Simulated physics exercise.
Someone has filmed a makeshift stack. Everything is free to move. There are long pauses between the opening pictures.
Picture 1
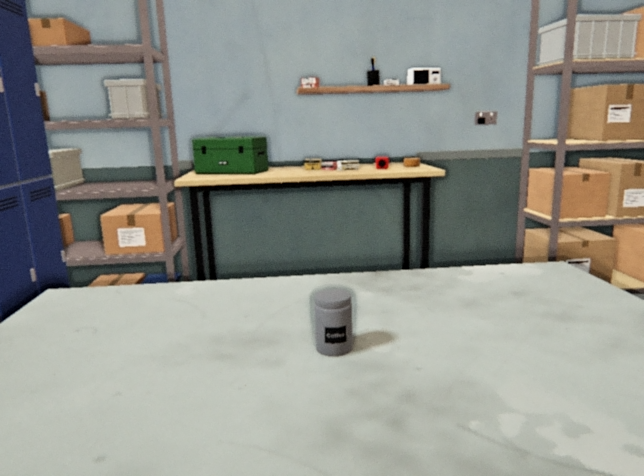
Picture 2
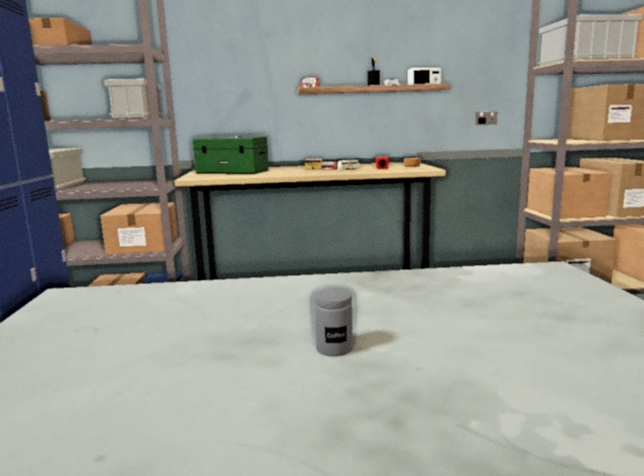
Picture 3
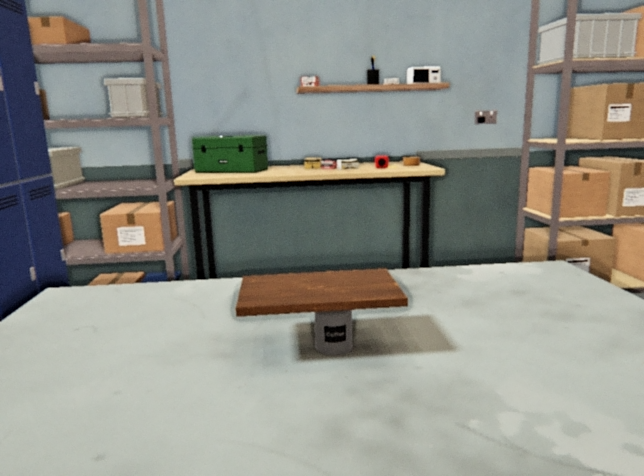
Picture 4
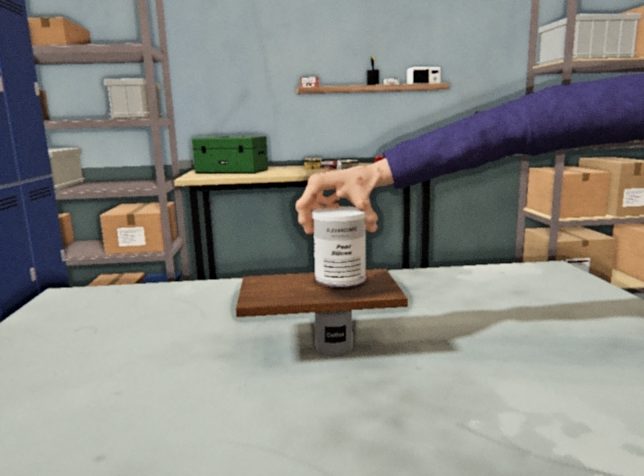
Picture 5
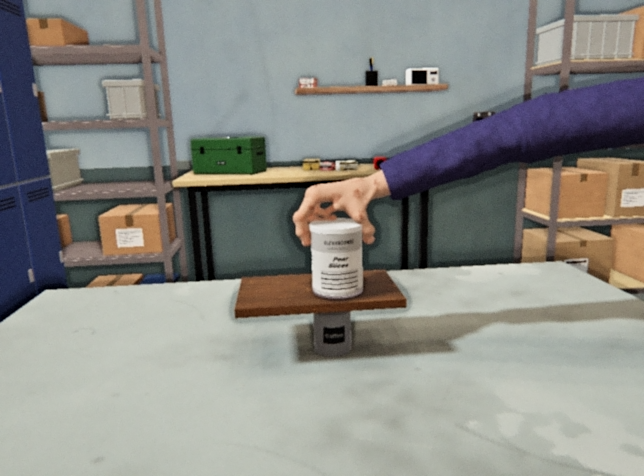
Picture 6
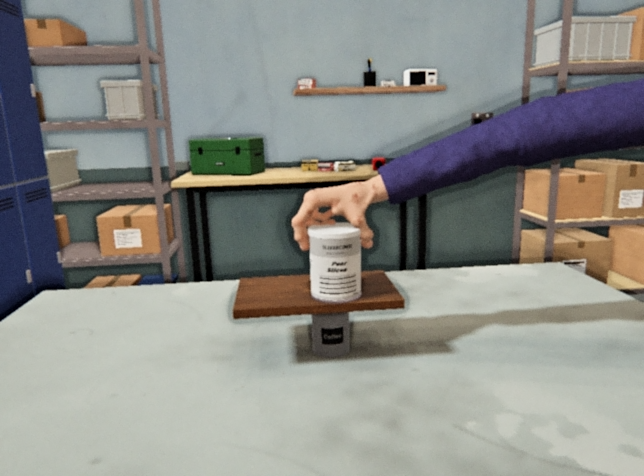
Storage room with small grey container on a table, brown board appearing across it, then a hand lowering a white tin onto the board.
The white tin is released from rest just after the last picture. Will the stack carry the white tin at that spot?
The stack holds.
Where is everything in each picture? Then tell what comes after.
In the first picture, the last thing is not in view yet.
In the second picture, the last thing is not in view yet.
In the third picture, the last thing is not in view yet; brown board (319, 290).
In the fourth picture, on its way; white tin (340, 246); brown board (319, 290).
In the fifth picture, on its way; white tin (337, 258); brown board (318, 291).
In the sixth picture, in place under the hand; white tin (335, 262); brown board (316, 292).
Then, 0.40 s after the last picture, nothing has stirred.
Then, 1.30 s after the last picture, white tin resting near (336, 263).
At rest, all 3 in place. Seen from the same camera at the end, white tin near (336, 263). The stack stays up.
